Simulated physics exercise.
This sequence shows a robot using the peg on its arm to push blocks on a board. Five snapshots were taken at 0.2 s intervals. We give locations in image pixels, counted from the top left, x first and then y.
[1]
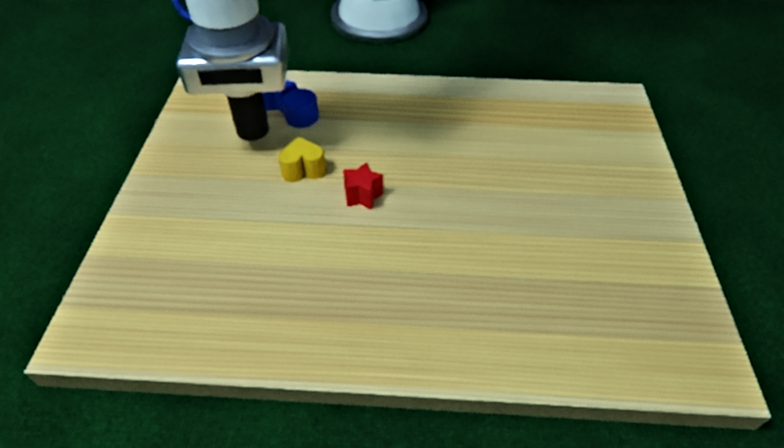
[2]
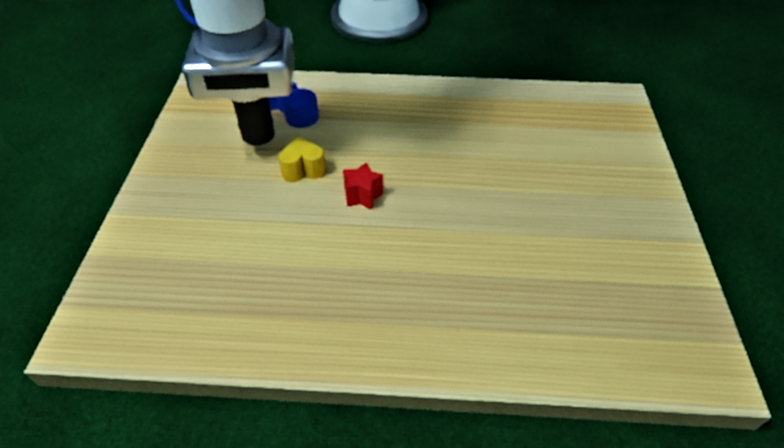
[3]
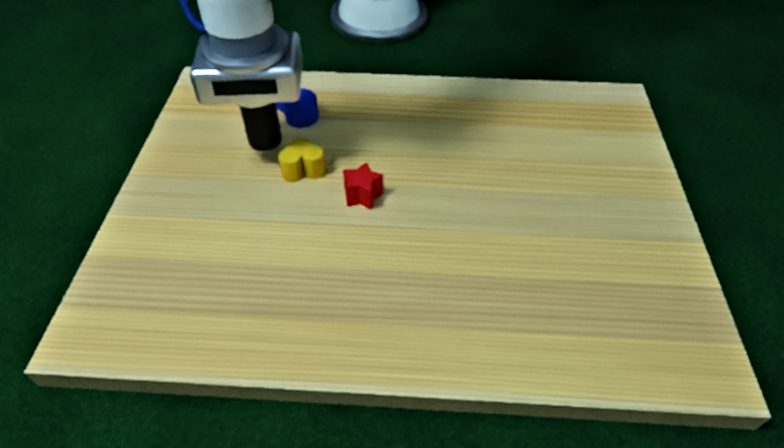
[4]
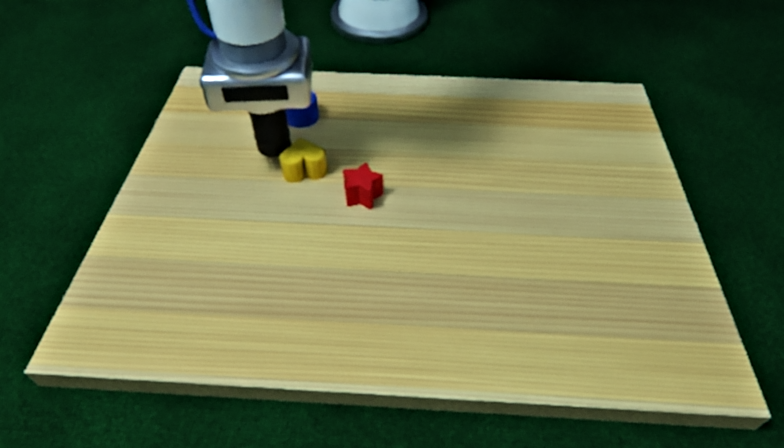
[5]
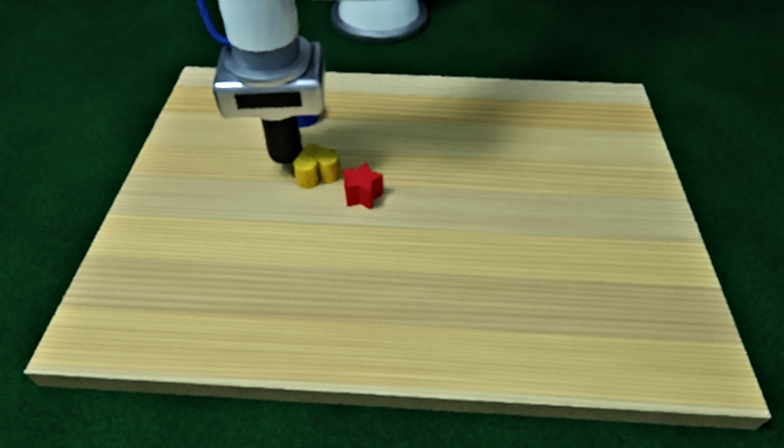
A robot arm with a dark peg slides a short way right and toward the viewer over a pale striped wooden board on a dark green surface, seen from above at a fixed angle. Near the board's upper left sit a blue block, a yellow heart-shaped block and a red star. The arm increasingly covers the blue block, then the peg nudges the heart slightly right, while the star stays still.
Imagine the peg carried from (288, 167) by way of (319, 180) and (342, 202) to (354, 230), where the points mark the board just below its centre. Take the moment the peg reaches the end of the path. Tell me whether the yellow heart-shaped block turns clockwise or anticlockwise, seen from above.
Against the clock.
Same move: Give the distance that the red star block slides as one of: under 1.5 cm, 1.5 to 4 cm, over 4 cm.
Shift of over 4 cm.
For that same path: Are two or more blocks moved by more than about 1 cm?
Yes, I think so.
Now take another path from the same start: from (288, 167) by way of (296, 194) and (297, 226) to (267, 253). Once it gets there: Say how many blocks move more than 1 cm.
It will shift just one block.
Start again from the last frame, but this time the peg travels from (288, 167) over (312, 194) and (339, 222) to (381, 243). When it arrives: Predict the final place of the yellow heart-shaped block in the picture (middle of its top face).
I'd say the yellow heart-shaped block ends with its top centre at (349, 170).
On the path given first. One third of the way, peg at (318, 167); yellow heart-shaped block at (350, 167), turned 15° anticlockwise; red star block at (374, 181).
Two thirds of the way, peg at (341, 189); yellow heart-shaped block at (377, 182), turned 35° anticlockwise; red star block at (407, 192).
At the end, peg at (353, 217); blue circular block still; yellow heart-shaped block at (381, 184), turned 45° anticlockwise; red star block at (412, 193).
